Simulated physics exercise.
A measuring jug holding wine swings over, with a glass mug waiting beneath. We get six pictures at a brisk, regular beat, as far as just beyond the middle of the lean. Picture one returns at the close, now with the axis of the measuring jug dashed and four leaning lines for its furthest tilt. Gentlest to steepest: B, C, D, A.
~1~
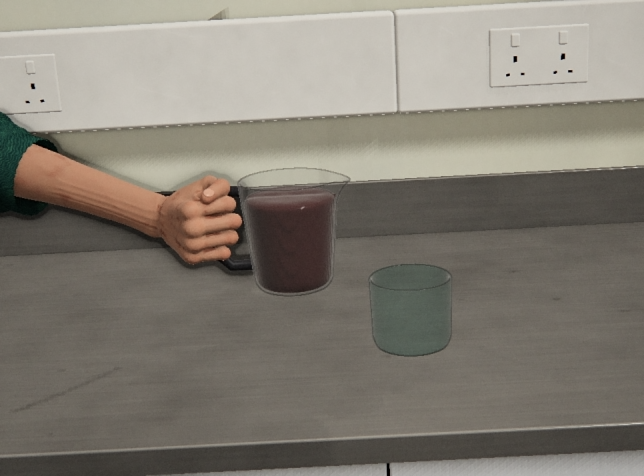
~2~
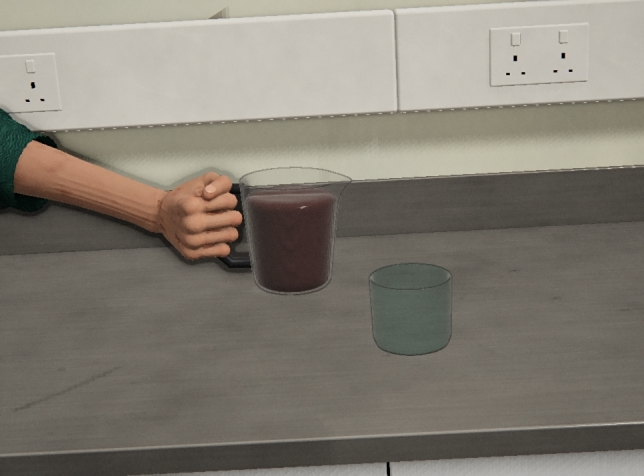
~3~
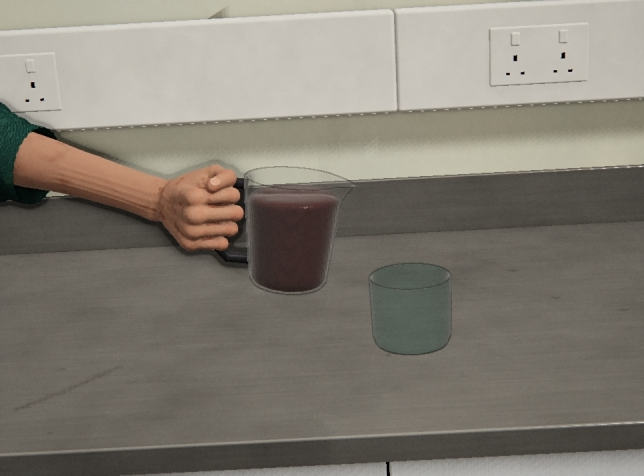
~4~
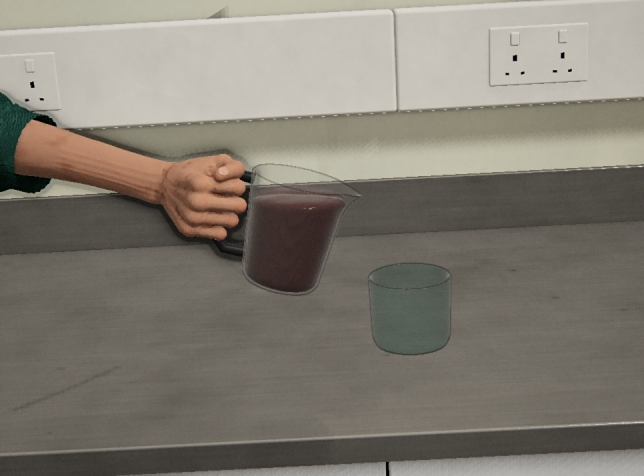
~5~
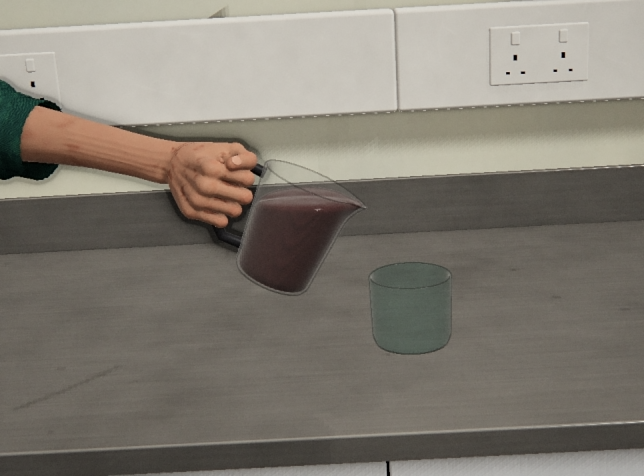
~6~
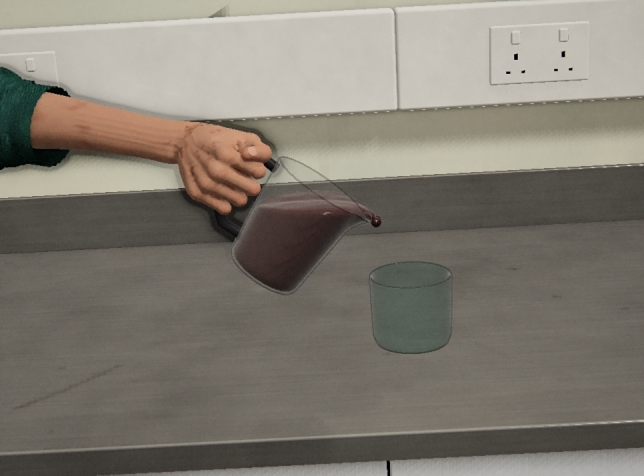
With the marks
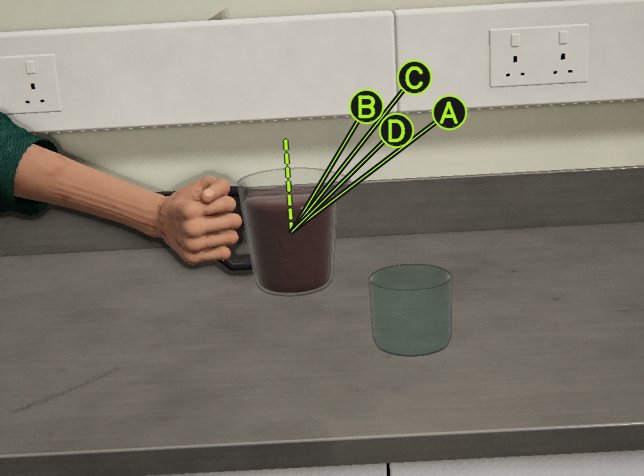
A hand gripping a clear jug of dark red liquid held it upright at first, then tilted it rightward, steadily further, toward a greenish glass on the counter, until a little liquid slipped over the lip.
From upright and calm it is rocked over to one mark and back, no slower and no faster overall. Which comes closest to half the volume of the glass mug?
The answer is tilt A.
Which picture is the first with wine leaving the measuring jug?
In picture 6.
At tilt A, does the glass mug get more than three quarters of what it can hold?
No, it does not.
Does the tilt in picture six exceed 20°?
Yes, it does.
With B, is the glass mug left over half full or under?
Under.
In lime, A at (435, 122); B at (357, 121); C at (403, 90); D at (384, 141).
If A is chosen, the glass mug ends with about 52 % of what it can hold.
If B is chosen, the glass mug ends with about 15 % of what it can hold.
If C is chosen, the glass mug ends with about 26 % of what it can hold.
If D is chosen, the glass mug ends with about 38 % of what it can hold.
